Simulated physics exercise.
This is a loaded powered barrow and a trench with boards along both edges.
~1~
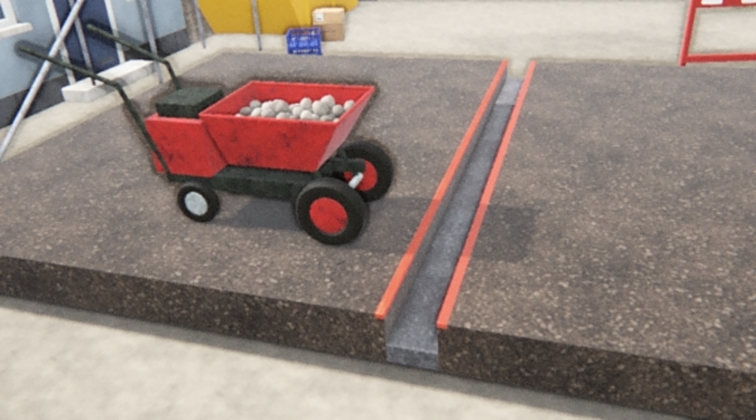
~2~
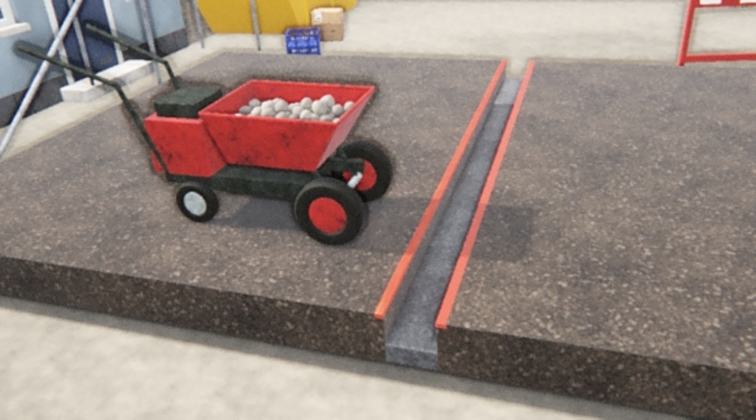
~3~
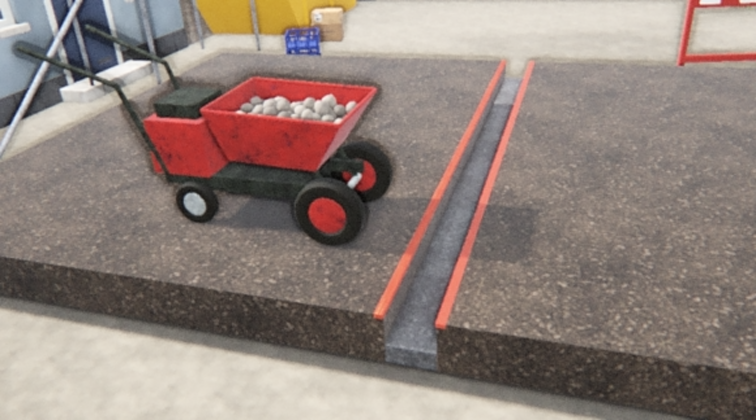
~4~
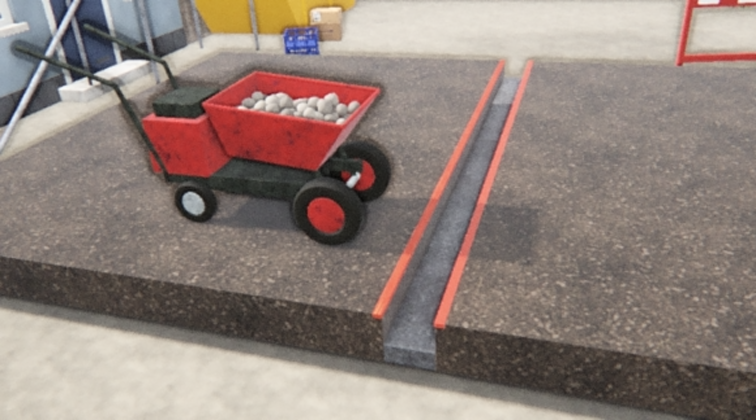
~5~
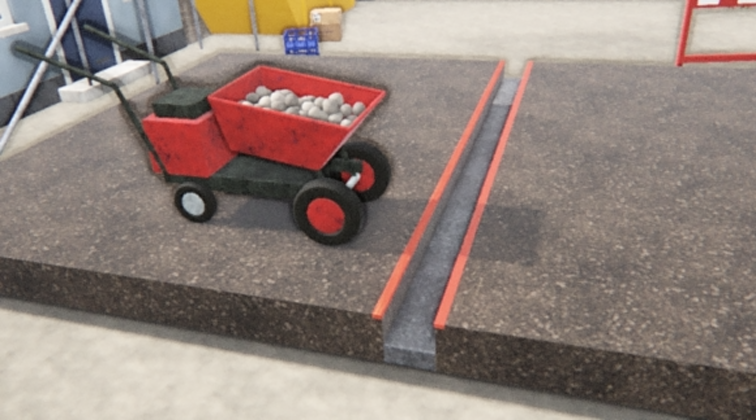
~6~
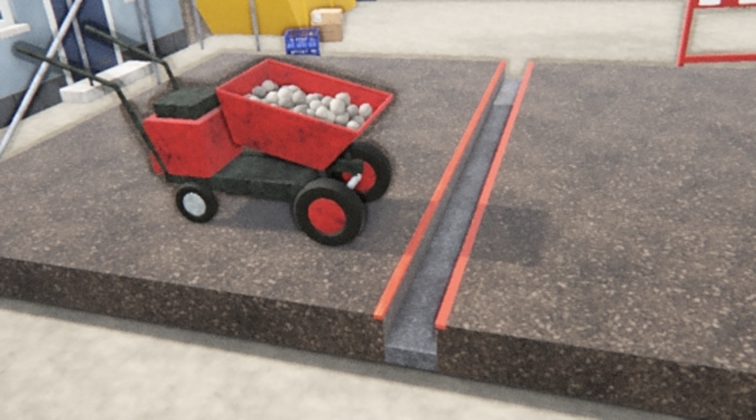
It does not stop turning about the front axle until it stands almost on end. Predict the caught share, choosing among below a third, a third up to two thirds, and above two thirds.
The caught share is a third up to two thirds.
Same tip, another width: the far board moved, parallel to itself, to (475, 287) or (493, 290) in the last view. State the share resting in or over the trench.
80 %, 100 %.
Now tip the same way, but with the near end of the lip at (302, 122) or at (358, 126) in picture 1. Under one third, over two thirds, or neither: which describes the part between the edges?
First spot: Over two thirds; second spot: Less than a third.
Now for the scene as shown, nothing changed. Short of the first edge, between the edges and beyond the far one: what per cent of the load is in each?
Short about 0 %, between about 55 %, beyond about 45 %.
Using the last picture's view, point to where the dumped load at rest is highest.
My guess for the top is about pixel (506, 224).
Just after the last frame, skip tipped steeply; every one in the skip.
A moment on, skip tipped steeply; almost all in the skip; just a few in or heaped over the trench; just a few beyond it; about a tenth falling.
Further on, skip tipped right over; roughly a third in the skip; roughly a quarter in or heaped over the trench; roughly a third beyond it; just a few falling.
When it is over, skip tipped right over; roughly half in or heaped over the trench; roughly half beyond it.
